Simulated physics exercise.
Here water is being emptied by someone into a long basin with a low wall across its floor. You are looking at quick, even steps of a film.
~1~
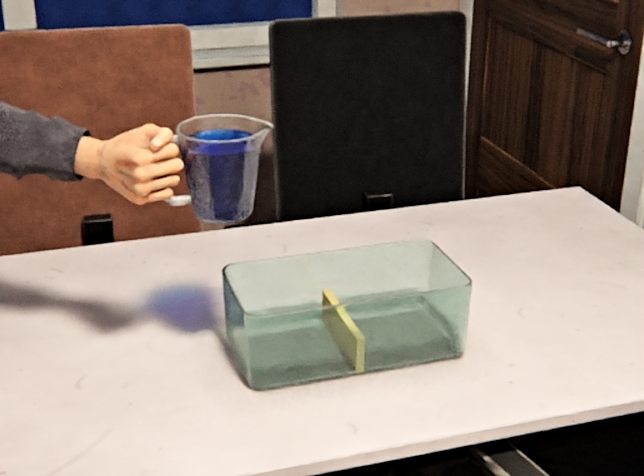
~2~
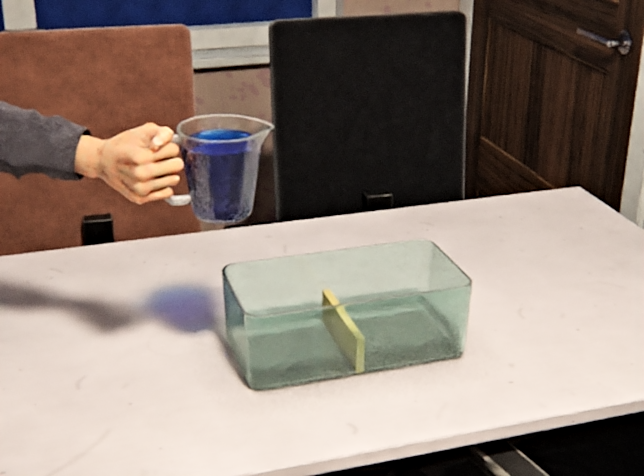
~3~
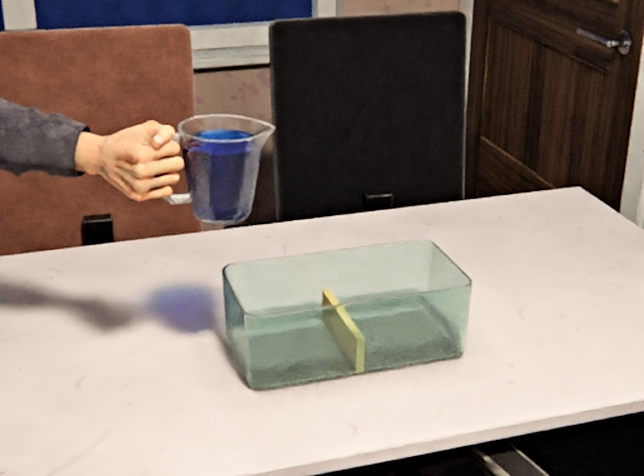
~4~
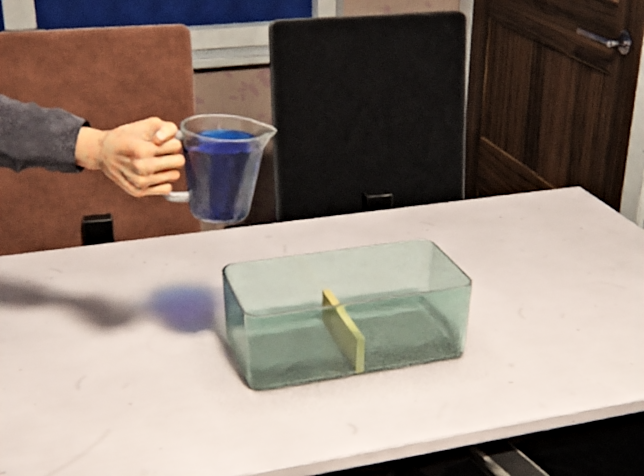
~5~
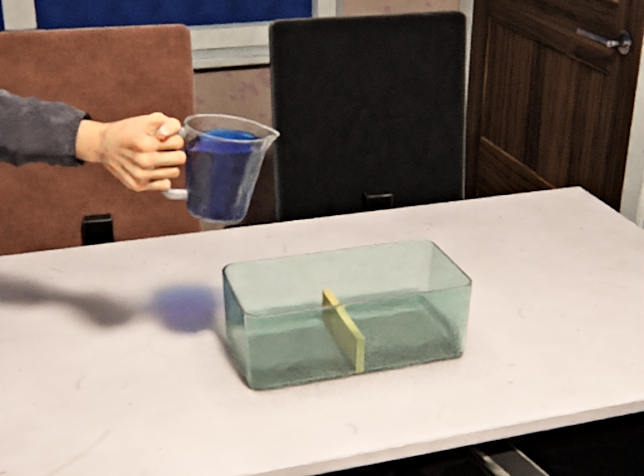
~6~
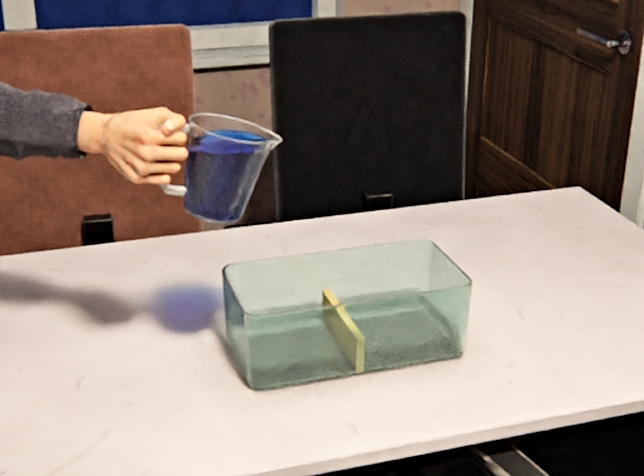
A hand holds a clear jug of blue liquid and slowly tilts it to the right.
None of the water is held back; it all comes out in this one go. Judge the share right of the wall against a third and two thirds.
Lower than a third.
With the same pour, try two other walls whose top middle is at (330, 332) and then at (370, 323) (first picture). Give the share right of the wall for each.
In order, 45 and 10 in a hundred.
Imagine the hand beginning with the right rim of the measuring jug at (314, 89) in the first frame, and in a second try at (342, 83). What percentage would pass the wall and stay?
It comes to 85 % the first time and 95 % the second.
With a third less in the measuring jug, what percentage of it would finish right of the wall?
It works out near 5 percent.
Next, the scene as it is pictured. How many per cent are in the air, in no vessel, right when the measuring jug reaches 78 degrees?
Around 25 %.
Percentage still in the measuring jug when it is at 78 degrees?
Remaining fraction: Approx. 65 %.
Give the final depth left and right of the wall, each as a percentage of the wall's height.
The left comes to 40 % and the right to 0 %.
A moment on, the measuring jug is tipped on its side and 65 per cent is still to pour, 8 is left of the wall and 1 right of it.
Next, the measuring jug is tipped right over and 7 per cent is still to pour, 69 is left of the wall and 9 right of it.
Then the measuring jug is tipped right over and 0 per cent is still to pour, 83 is left of the wall and 11 right of it.
Later the measuring jug is tipped right over and 0 per cent is still to pour, 83 is left of the wall and 12 right of it.
In the end 83 per cent lies left of the wall, 12 right of it and 5 outside.
